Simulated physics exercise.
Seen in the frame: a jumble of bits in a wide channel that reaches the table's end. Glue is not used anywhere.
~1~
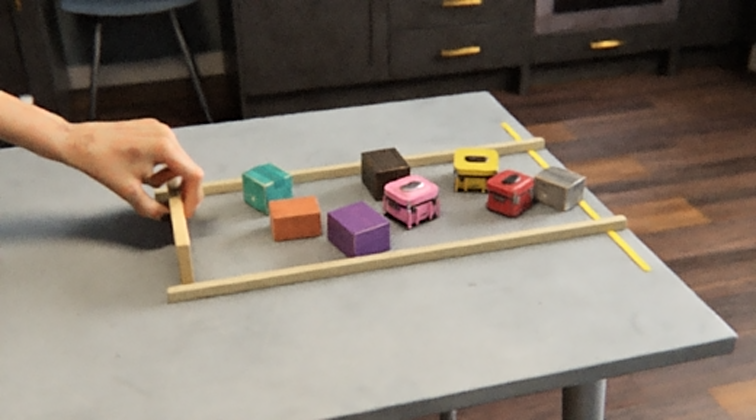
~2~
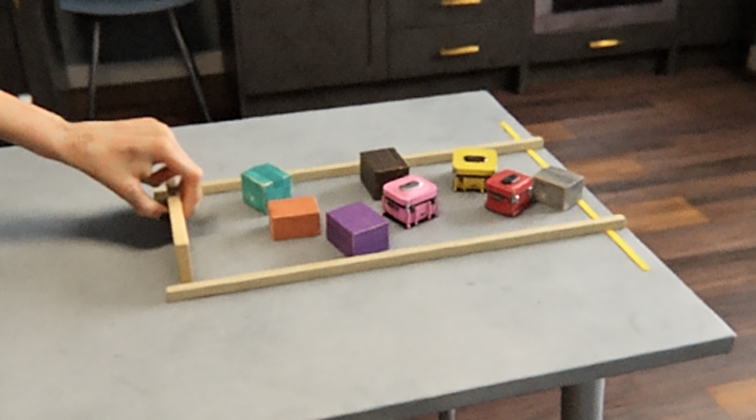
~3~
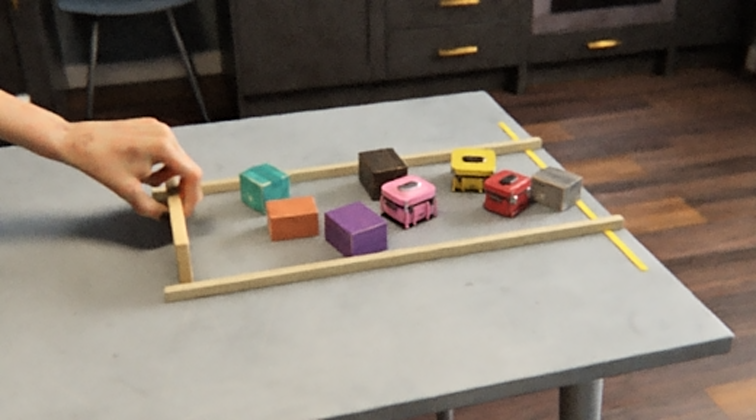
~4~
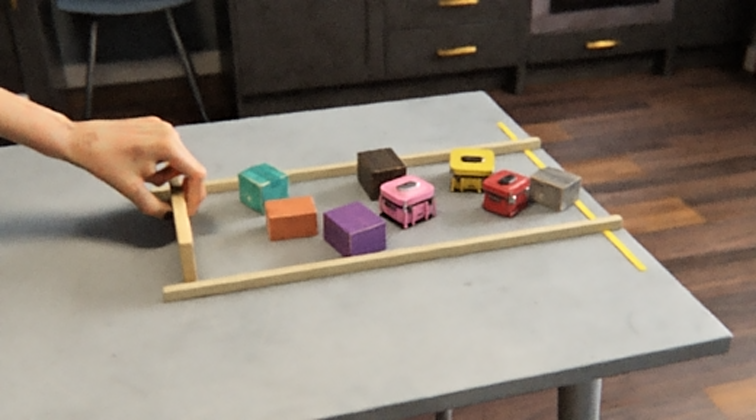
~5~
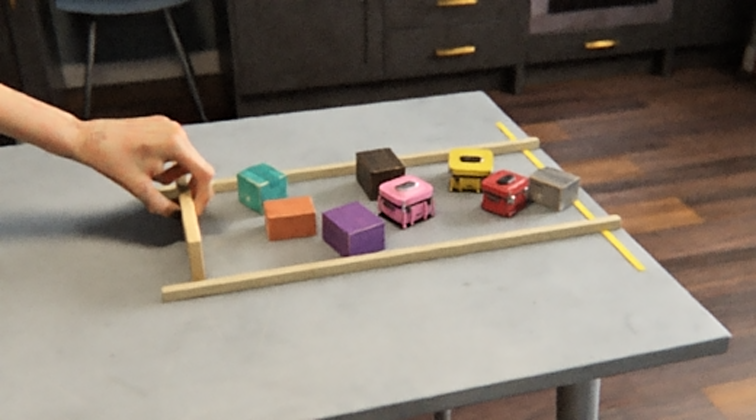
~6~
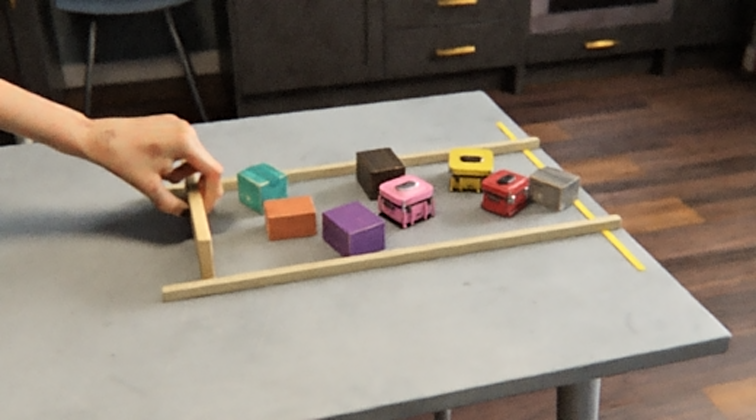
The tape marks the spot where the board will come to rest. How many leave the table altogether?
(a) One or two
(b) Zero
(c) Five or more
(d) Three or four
c.
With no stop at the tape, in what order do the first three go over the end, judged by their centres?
The grey box, the red case, the yellow case.
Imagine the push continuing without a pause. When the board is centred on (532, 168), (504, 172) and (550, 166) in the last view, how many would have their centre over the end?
Taking the places in turn, the counts are 5, 3 and 5.
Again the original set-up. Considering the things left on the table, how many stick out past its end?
I count 3 overhanging.
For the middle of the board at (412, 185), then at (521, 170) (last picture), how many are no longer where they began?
First 8 and then 8.
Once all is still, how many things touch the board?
Total: 3.
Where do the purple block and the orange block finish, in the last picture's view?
For the purple block it's (604, 195), and for the orange block it's (582, 174).
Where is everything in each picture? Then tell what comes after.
Grey box (559, 188); red case (510, 194); yellow case (476, 171); board (178, 220); tape (565, 186), in the first frame.
Red case (509, 193); turquoise box (267, 188), in the second frame.
Yellow case (473, 171); pink case (409, 201), in the third frame.
Grey box (555, 188); black block (382, 174), in the fourth frame.
Red case (504, 194); board (188, 217), in the fifth frame.
Grey box (553, 188); red case (505, 194); yellow case (471, 171); board (197, 216); tape (560, 185), in the sixth frame.
A little later, none off yet; grey box at rest near (553, 188); red case at rest near (505, 194); yellow case at rest near (471, 171).
Next, none off yet; grey box moving near (558, 187); red case shifted a little near (526, 192); yellow case shifted a little near (488, 169).
Later still, one off so far; grey box fallen; red case tilted well over near (615, 200); yellow case tilted a little near (571, 158).
When it is over, the number that fall off is five or more; down, black block, pink case, yellow case, red case and grey box.
